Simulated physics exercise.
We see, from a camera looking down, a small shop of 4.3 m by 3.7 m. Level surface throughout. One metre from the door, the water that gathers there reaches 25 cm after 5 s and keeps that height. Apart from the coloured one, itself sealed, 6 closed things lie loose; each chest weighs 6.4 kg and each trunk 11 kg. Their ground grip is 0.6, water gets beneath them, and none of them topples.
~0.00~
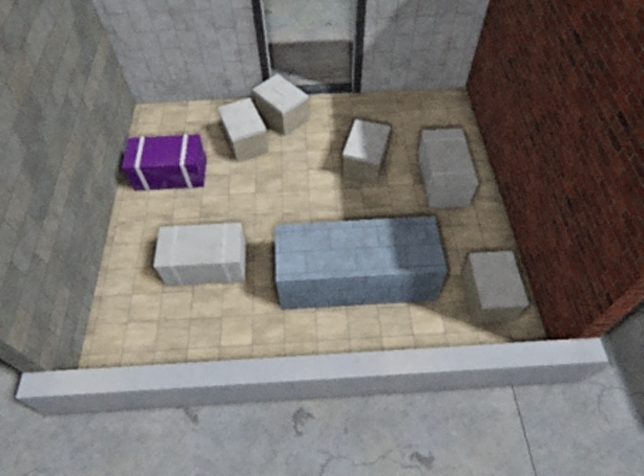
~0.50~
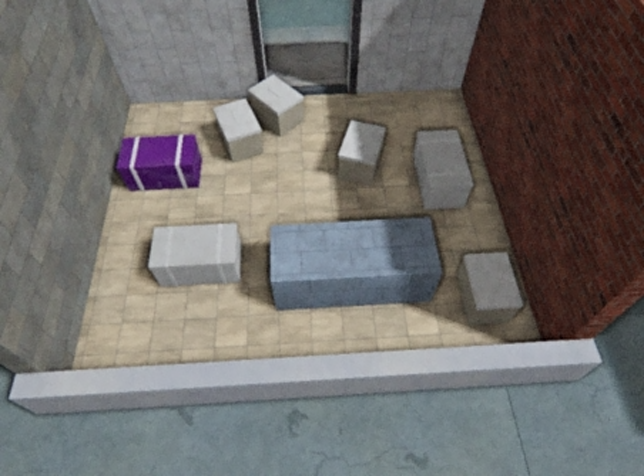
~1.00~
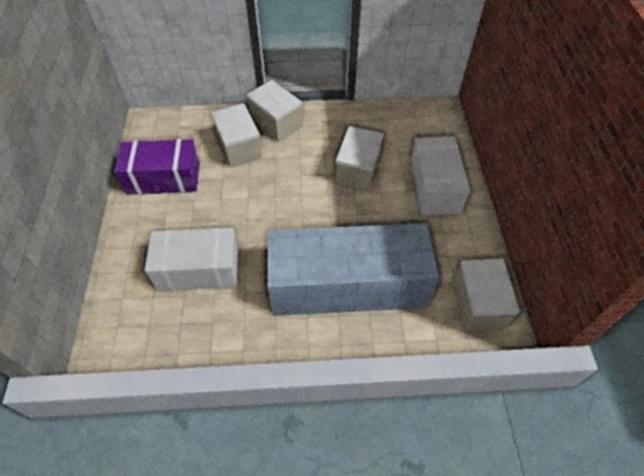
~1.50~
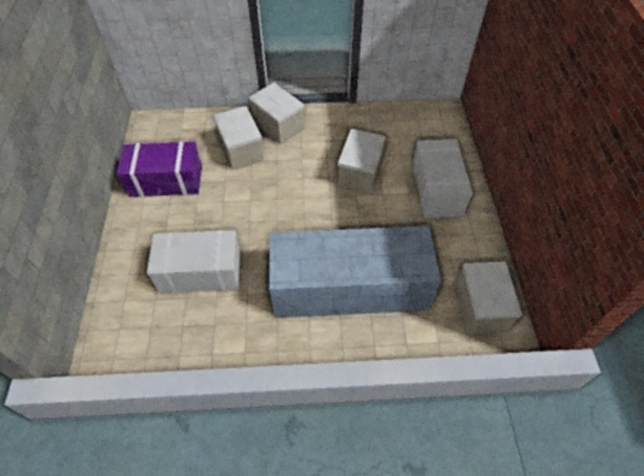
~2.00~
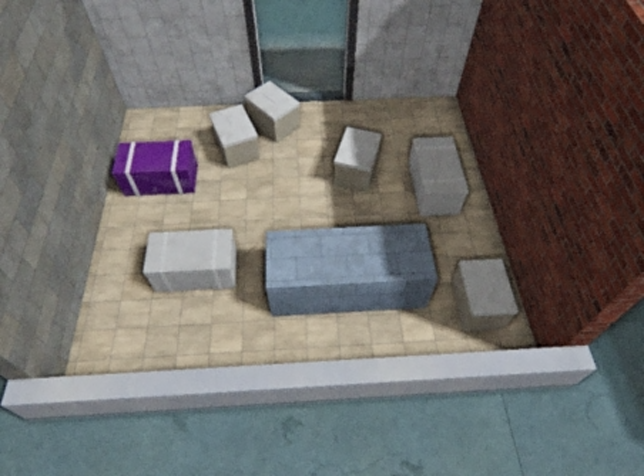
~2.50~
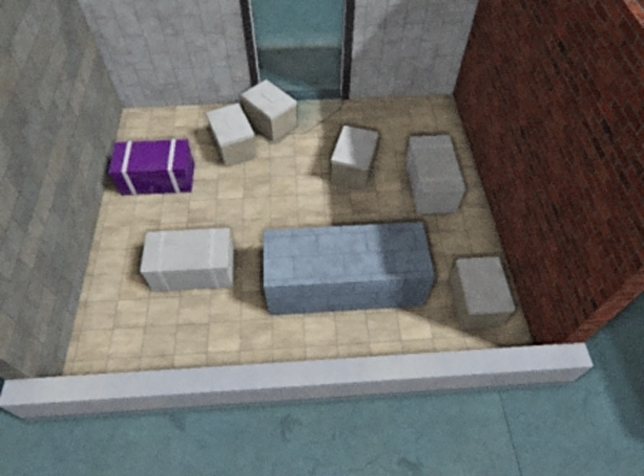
Small tiled room holding a purple trunk and pale blocks, all staying still, as teal water spreads outside, then edges through the doorway.
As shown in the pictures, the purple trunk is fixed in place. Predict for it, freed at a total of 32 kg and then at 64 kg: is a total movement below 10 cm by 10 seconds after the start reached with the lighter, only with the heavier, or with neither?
With the lighter.
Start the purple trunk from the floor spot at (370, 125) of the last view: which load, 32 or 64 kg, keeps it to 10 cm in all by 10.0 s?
So heavier weight required.
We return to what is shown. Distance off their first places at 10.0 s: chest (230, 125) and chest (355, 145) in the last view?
30 cm, 200 cm.
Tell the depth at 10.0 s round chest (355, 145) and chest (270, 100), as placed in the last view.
Depths: Near 9 cm, then near 3 cm.
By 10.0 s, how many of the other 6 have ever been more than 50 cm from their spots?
It works out to 5.
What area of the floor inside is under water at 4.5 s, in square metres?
At that time the wet patch spans about 6.0 m2.
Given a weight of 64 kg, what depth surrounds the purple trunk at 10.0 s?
About 6 cm.
After 3.5 s the purple trunk would be 0 cm from its start with 32 kg and 0 cm from its start with 64 kg; 0 cm of water round it then.
After 4.5 s the purple trunk would be 0 cm from its start with 32 kg and 0 cm from its start with 64 kg; 0 cm of water round it then.
After 7.0 s the purple trunk would be 0 cm from its start with 32 kg and 0 cm from its start with 64 kg; 2 cm of water round it then.
After 10.0 s the purple trunk would be 0 cm from its start with 32 kg and 0 cm from its start with 64 kg; 6 cm of water round it then.
